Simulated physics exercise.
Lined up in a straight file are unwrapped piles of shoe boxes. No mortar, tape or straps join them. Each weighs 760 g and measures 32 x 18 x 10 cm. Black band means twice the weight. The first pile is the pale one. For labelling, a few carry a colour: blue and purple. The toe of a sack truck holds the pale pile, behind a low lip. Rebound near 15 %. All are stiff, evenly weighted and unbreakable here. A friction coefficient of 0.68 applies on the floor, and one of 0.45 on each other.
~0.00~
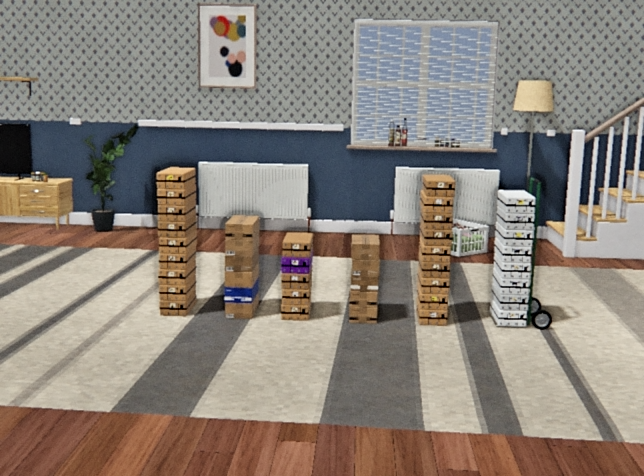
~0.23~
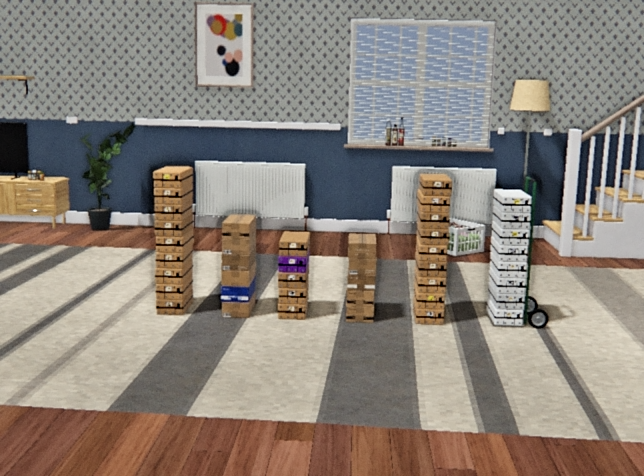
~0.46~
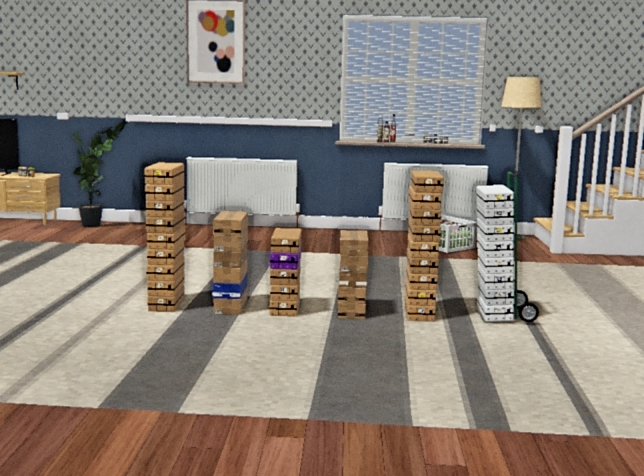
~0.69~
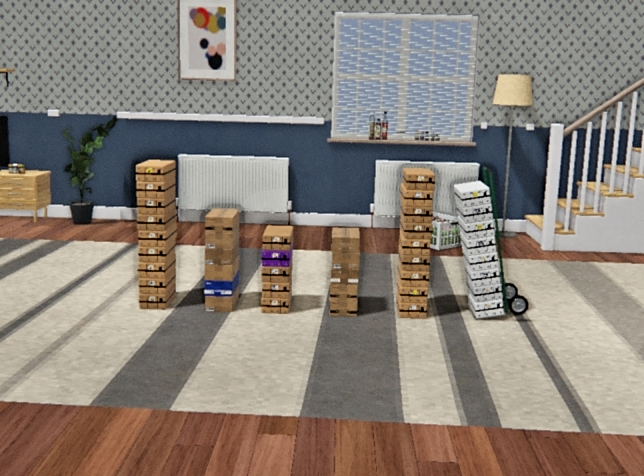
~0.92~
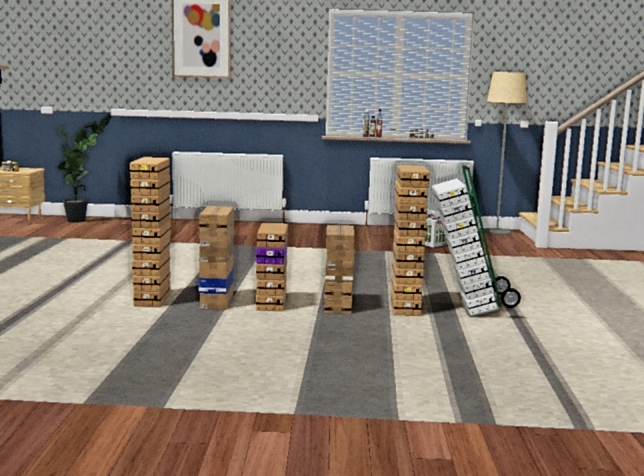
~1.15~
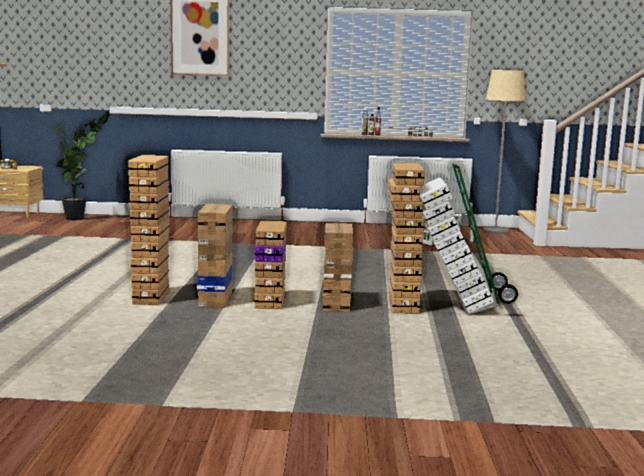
A hand truck holding a pale stack of shoe boxes tilted steadily to the left toward a row of brown stacks, and then the pale boxes leaned away from its green frame near the top.
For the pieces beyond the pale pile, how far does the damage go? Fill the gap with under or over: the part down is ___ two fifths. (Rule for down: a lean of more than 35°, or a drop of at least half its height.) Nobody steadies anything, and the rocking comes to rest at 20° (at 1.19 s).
The part down is over two fifths.
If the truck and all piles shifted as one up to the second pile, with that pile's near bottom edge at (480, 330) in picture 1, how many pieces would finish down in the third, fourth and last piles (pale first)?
Count of fallen pieces - third: 4; fourth: 4; last: 0.
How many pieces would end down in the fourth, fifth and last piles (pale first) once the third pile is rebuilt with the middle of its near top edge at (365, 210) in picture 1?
Result: Fourth pile 3, fifth pile 0, last pile 0.
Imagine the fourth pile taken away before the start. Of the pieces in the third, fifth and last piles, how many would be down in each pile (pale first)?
Pile by pile: Third 4, fifth 0, last 0.
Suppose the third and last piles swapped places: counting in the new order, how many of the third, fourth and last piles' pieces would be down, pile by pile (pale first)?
After the swap, the third pile would have 9 down, the fourth 4 and the last 4.
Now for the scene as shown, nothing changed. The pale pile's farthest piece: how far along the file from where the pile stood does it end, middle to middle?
It ends around 95 cm away.
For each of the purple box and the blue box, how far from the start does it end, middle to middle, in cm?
Purple: 45 cm, blue: 20 cm.
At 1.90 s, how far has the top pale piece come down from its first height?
Roughly 15 cm.
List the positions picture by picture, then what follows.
In the first picture (each place is the centre of the face we see best; the camera pans a little), truck frame (537, 212) 0° forward; purple box (295, 266); blue box (238, 296); the others all in place.
The second picture shows truck frame (533, 211) 0° forward; purple box (292, 265).
The third picture shows truck frame (516, 206) 4° forward, top of the pale pile leaning 4°; purple box (284, 262); the others all in place.
The fourth picture shows truck frame (494, 201) 11° forward, top of the pale pile leaning 11°; purple box (275, 259); the others all in place.
The fifth picture shows truck frame (475, 197) 17° forward, top of the pale pile leaning 18°; purple box (270, 257); the others all in place.
The sixth picture shows truck frame (467, 196) 20° forward, top of the pale pile leaning 27°; blue box (211, 284); purple box (269, 255); 3 have shifted.
By 1.90 s, 8 of the pale pile down; none of the 34 other boxes down, 9 disturbed.
By 2.44 s, 8 of the pale pile down; 11 of the 34 other boxes down; purple box tilted 12°.
By 3.98 s, 8 of the pale pile down; 32 of the 34 other boxes down; blue box tilted 40°, 59 mm lower; purple box tilted 36°, 16 cm lower.
When it is over (4.8 s), 8 of the pale pile down; 32 of the 34 other boxes down; blue box tilted 40°, 59 mm lower; purple box tilted 36°, 16 cm lower. That is 94 per cent. In pixels of the last frame, middles, blue box near (183, 285), purple box near (205, 270).
